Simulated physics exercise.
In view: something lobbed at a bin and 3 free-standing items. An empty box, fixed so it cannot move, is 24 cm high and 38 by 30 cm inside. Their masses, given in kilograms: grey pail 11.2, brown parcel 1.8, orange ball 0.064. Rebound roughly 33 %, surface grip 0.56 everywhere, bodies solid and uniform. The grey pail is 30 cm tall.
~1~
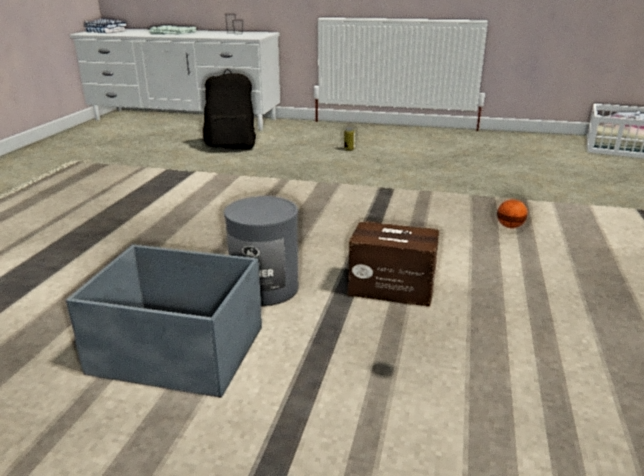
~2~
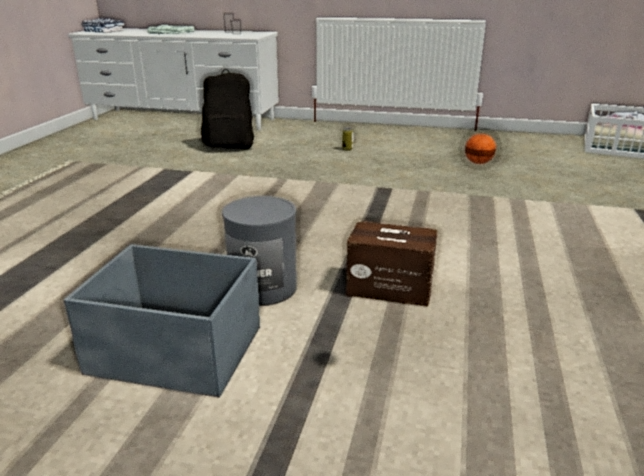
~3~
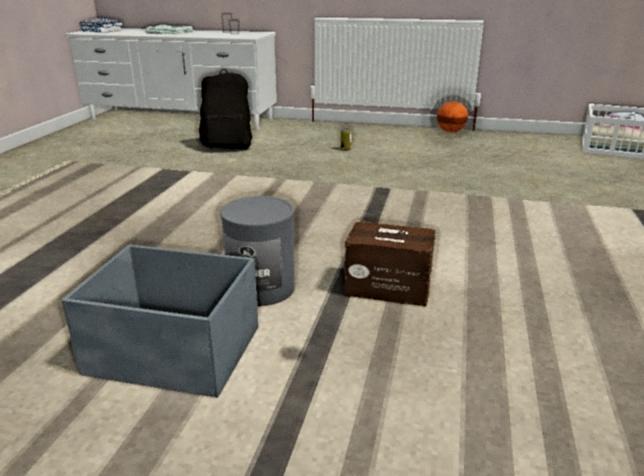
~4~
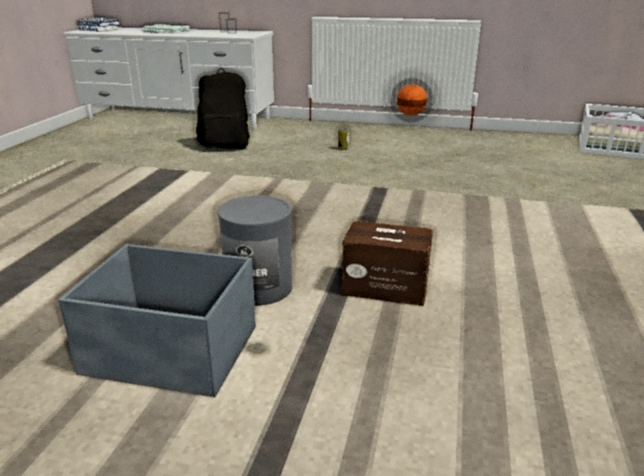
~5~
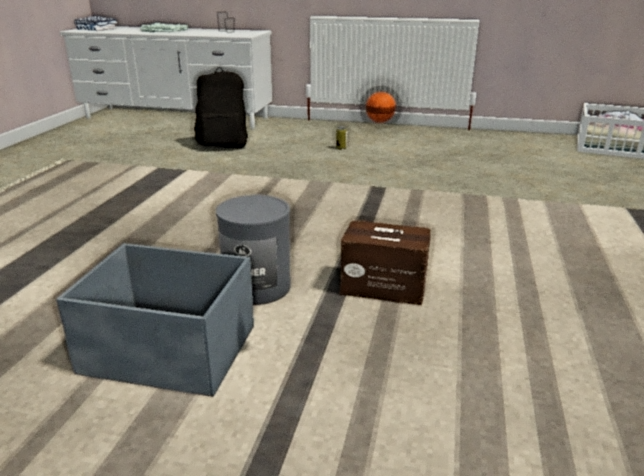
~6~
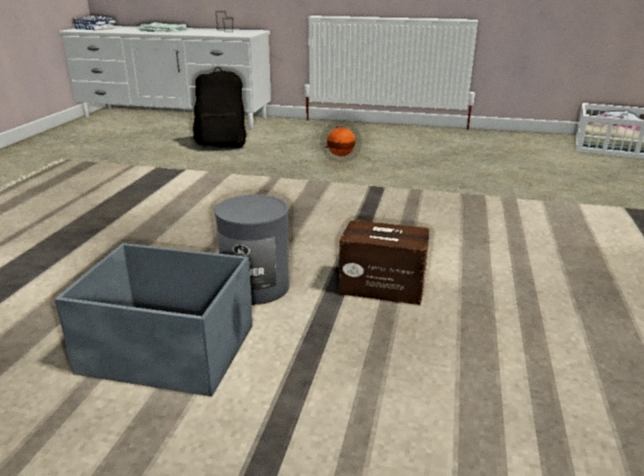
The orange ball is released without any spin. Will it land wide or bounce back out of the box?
Yes - I'd say it is not contained.
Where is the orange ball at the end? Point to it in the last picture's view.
It stops at about (274, 360).
Then, 0.20 s past the last view, ball outside, 29 cm from the box's middle; orange ball near (262, 314).
Then, 0.30 s past the last view, ball outside, 24 cm from the box's middle; orange ball near (243, 343).
Finally, ball outside, 32 cm from the box's middle; the bystanders still in place (within 10 cm). Final places as that camera would see them, orange ball near (274, 361).
